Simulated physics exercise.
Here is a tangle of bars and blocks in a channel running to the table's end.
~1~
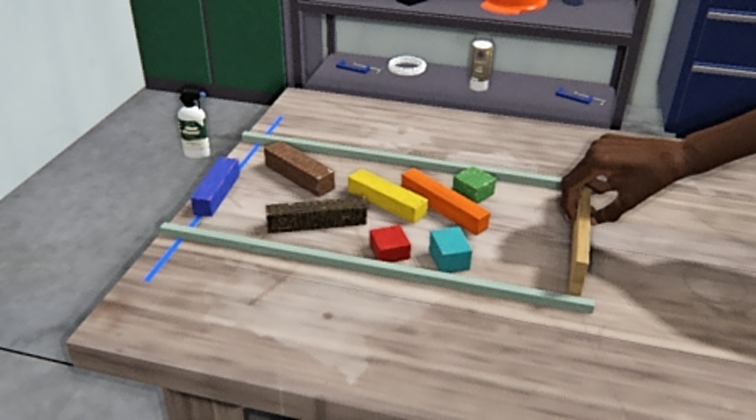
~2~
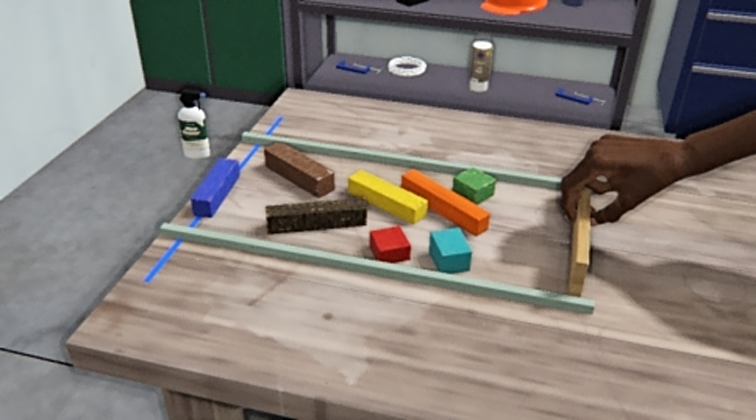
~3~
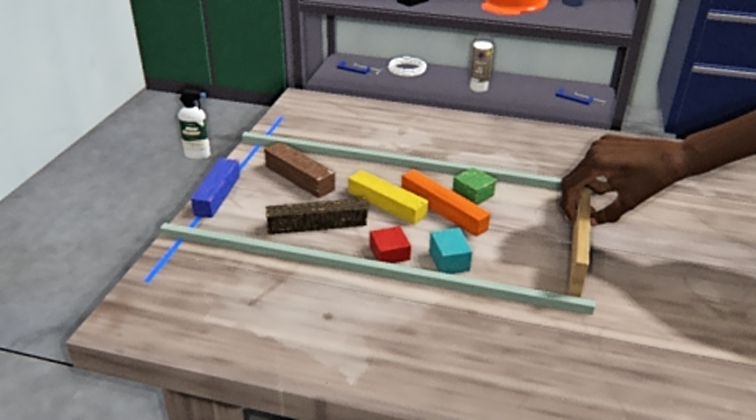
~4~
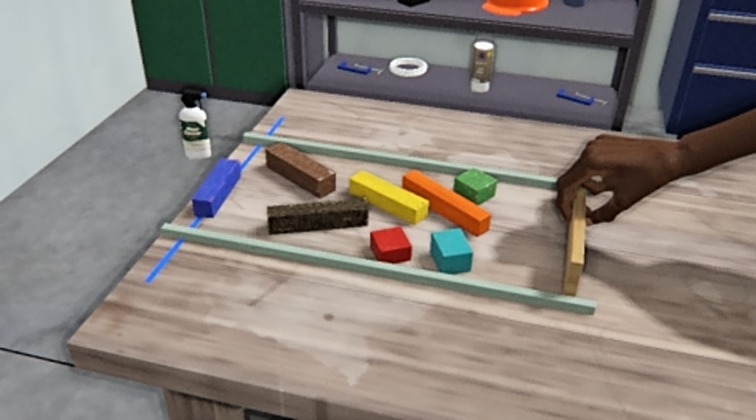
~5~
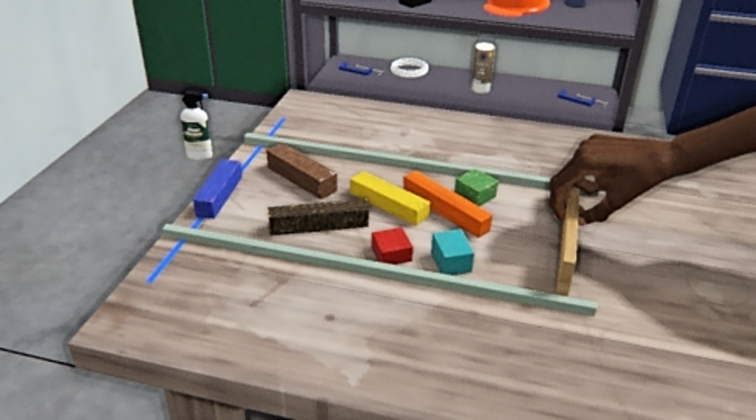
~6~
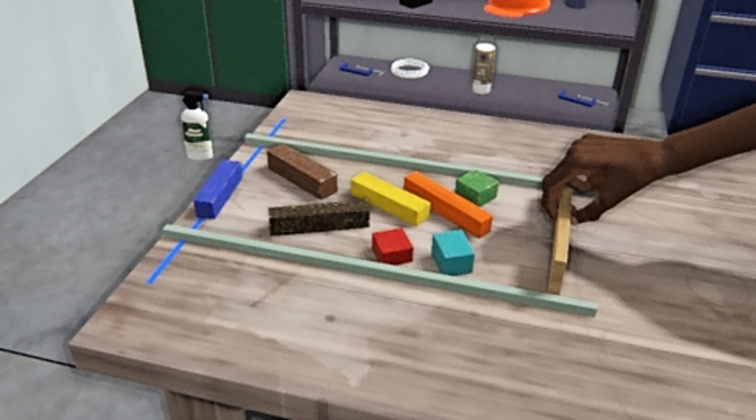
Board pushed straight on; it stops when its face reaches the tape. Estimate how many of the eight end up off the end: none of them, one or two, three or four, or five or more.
Most likely, upwards of four will tumble down.
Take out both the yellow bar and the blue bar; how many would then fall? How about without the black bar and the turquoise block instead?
The number fallen is 4, and in the other try 4.
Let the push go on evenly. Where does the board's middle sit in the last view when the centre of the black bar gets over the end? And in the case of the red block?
Near (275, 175) in the first case, near (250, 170) in the other.
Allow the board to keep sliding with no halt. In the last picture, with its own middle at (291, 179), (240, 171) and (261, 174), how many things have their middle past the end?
1, 6 and 3.
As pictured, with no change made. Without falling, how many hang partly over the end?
2 is the number.
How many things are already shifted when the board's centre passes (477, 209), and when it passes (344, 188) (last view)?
Counting first: 3, next 7.
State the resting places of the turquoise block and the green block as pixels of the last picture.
The turquoise block comes to rest close to (187, 208), while the green block rests close to (236, 151).
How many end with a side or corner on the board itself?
Result: 2 in all.
A little later, none off yet; blue bar at rest near (219, 188); brown bar at rest near (302, 171); black bar at rest near (319, 218).
Next, none off yet; blue bar at rest near (219, 188); brown bar shifted a little near (285, 174); black bar shifted a little near (270, 216).
Later still, one off so far; blue bar dropping near (181, 287); brown bar shifted about its own width near (212, 170); black bar shifted about its own width near (187, 204).
When it is over, the number that fall off is five or more; down, orange stick, red block, yellow bar, black bar, brown bar and blue bar.
